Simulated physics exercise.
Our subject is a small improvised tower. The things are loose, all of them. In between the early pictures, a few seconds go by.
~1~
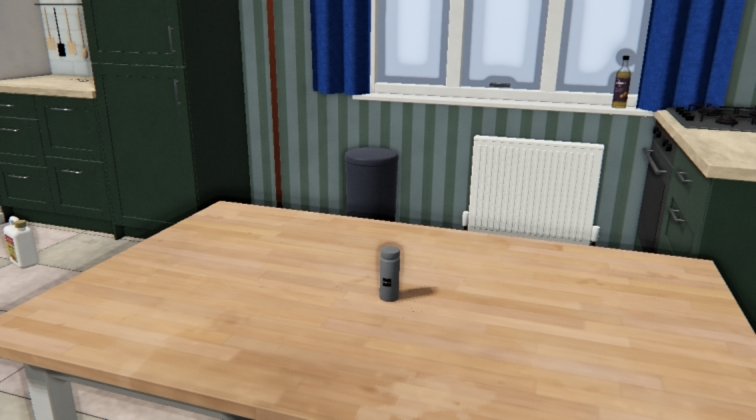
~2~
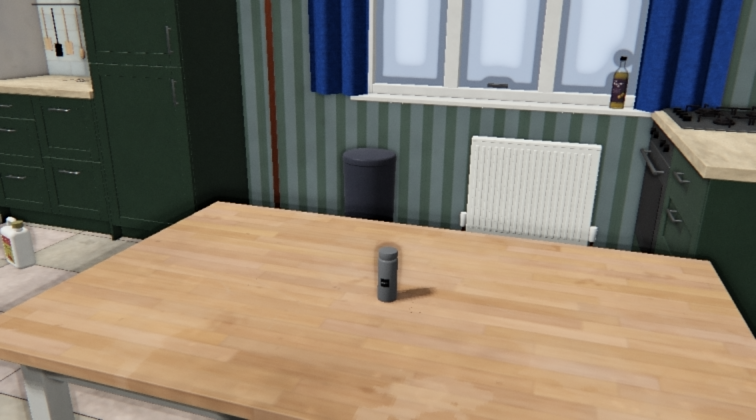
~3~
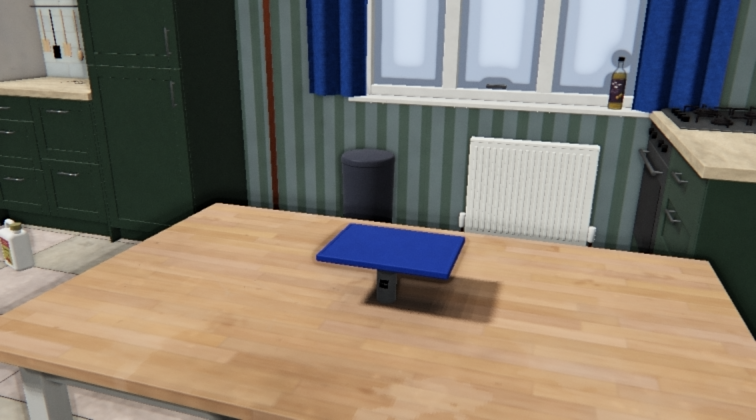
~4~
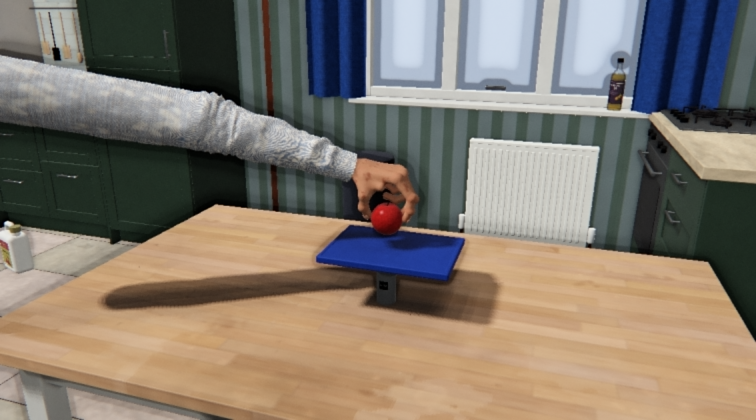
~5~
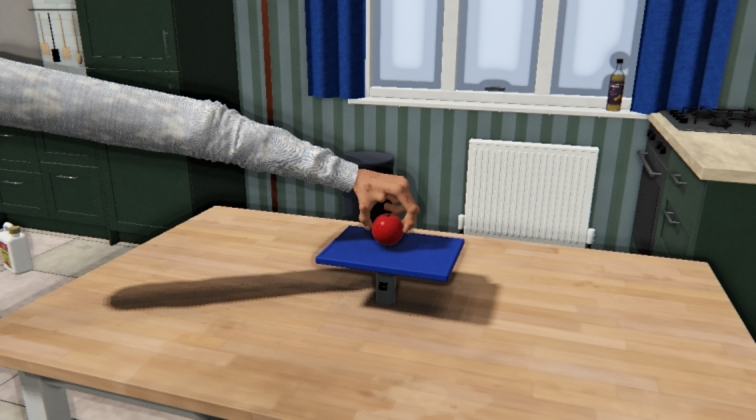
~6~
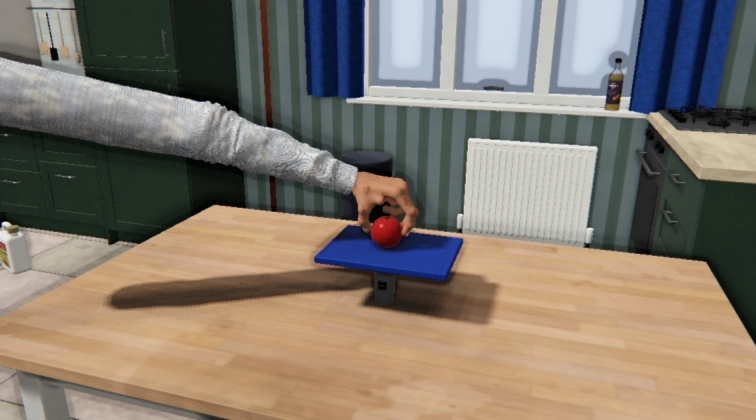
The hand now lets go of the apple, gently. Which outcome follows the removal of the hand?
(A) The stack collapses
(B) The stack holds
The stack holds.
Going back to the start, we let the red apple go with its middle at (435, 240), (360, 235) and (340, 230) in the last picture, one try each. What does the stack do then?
Case 1: Collapse; case 2: Stable; case 3: Stable.
Then, 0.10 s on from there, things are still on the move.
Then, 0.40 s on from there, no change.
Then, 0.80 s on from there, red apple resting near (387, 232).
In the end, all 3 unmoved. At the end, from the last picture's camera, red apple near (387, 232). The stack stays up.
